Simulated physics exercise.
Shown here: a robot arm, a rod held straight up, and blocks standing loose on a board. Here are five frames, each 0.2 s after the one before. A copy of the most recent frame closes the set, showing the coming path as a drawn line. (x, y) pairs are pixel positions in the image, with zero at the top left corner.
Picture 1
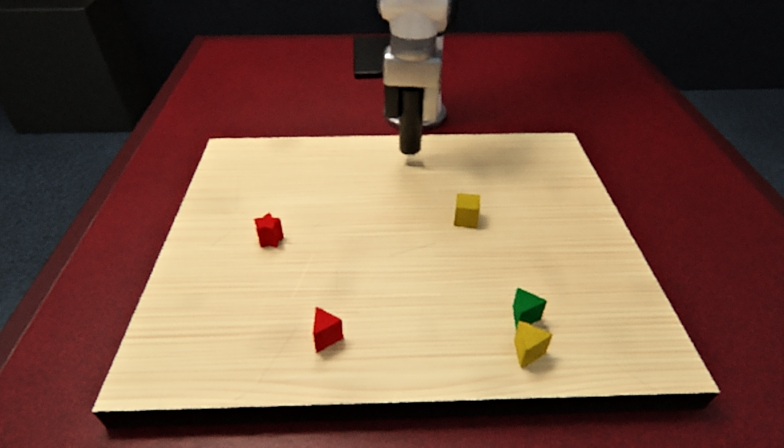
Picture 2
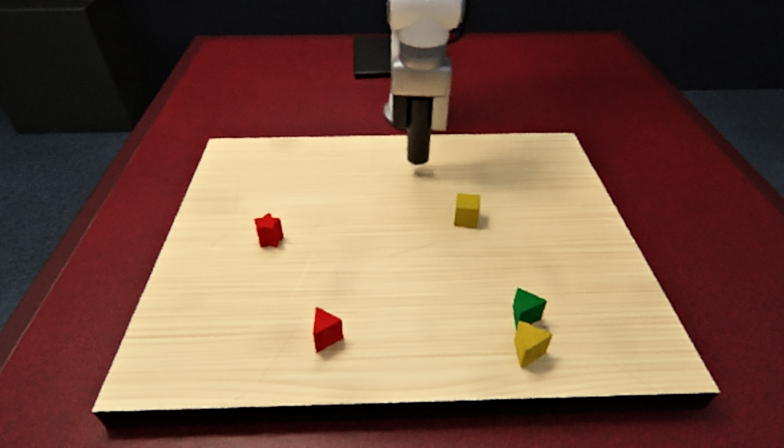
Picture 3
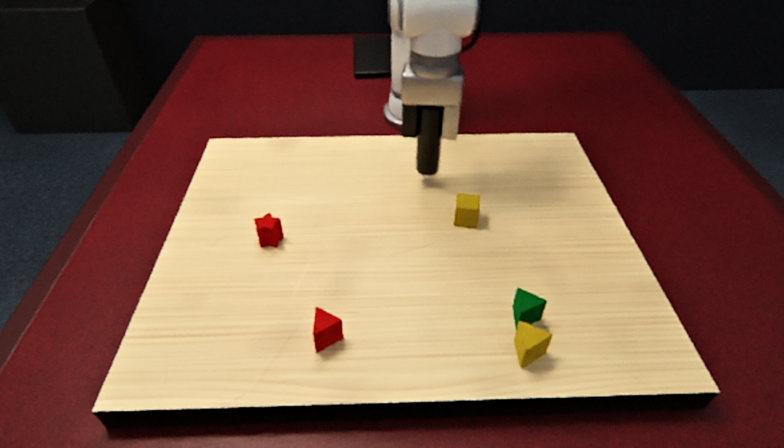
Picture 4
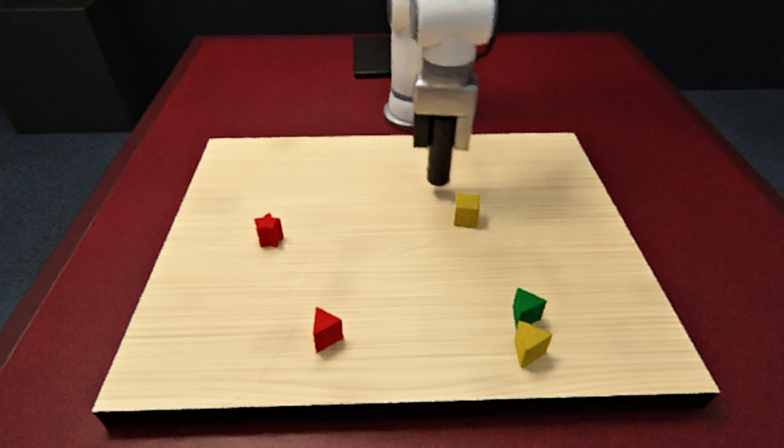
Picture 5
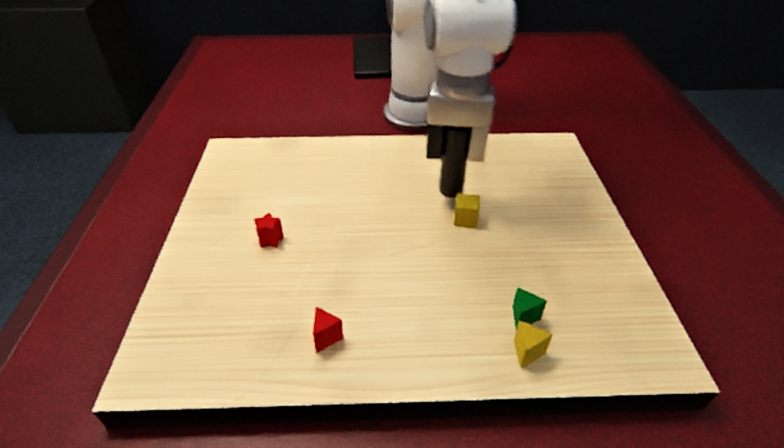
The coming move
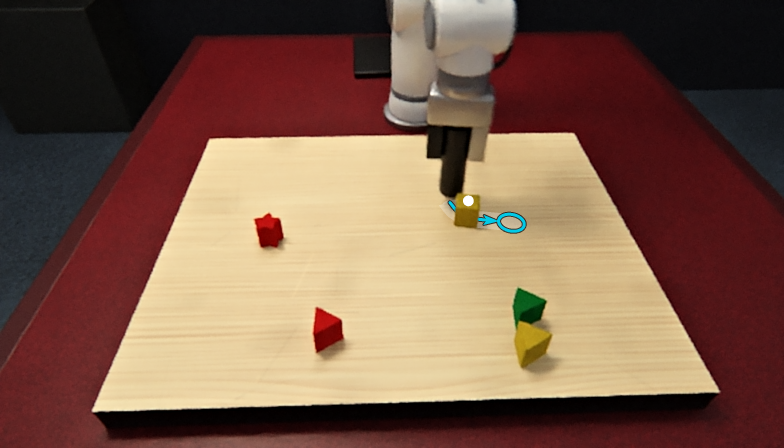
A white robot arm holding a dark upright rod stands at the far edge of a pale wooden board on a red table, seen from the front and above by a still camera. A red star-shaped block sits left, a red triangle nearer, a yellow square right of centre, and green and yellow triangles at near right. The arm moves the rod steadily nearer and rightward, up beside the unmoving yellow square.
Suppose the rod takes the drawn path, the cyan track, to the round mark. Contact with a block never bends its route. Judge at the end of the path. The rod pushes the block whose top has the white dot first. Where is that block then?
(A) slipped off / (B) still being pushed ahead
I choose A.
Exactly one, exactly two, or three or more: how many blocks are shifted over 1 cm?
There will be one block displaced.
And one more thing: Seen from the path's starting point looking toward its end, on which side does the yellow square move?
Answer: Right.
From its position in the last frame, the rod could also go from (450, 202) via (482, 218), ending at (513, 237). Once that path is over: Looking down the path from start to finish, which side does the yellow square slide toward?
It shifts to the right.
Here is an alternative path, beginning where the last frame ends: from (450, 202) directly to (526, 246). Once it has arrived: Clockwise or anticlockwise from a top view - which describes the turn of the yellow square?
Spin direction: Clockwise.
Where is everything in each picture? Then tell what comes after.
The first picture shows rod's lower end (410, 150); yellow square (468, 201).
The second picture shows rod (418, 159); blocks still.
The third picture shows rod (427, 169); blocks still.
The fourth picture shows rod (438, 180); blocks still.
The fifth picture shows rod (451, 191); yellow square (468, 201).
Drawn move, from (450, 202) via (463, 215) and (487, 220), ending at (511, 223); the dot is on the yellow square.
What follows on the original path. One third of the way, rod (465, 204); yellow square (483, 212), turned 15° anticlockwise.
Two thirds of the way, rod (489, 209); yellow square (489, 218).
At the end, rod (514, 211); yellow square (489, 218).
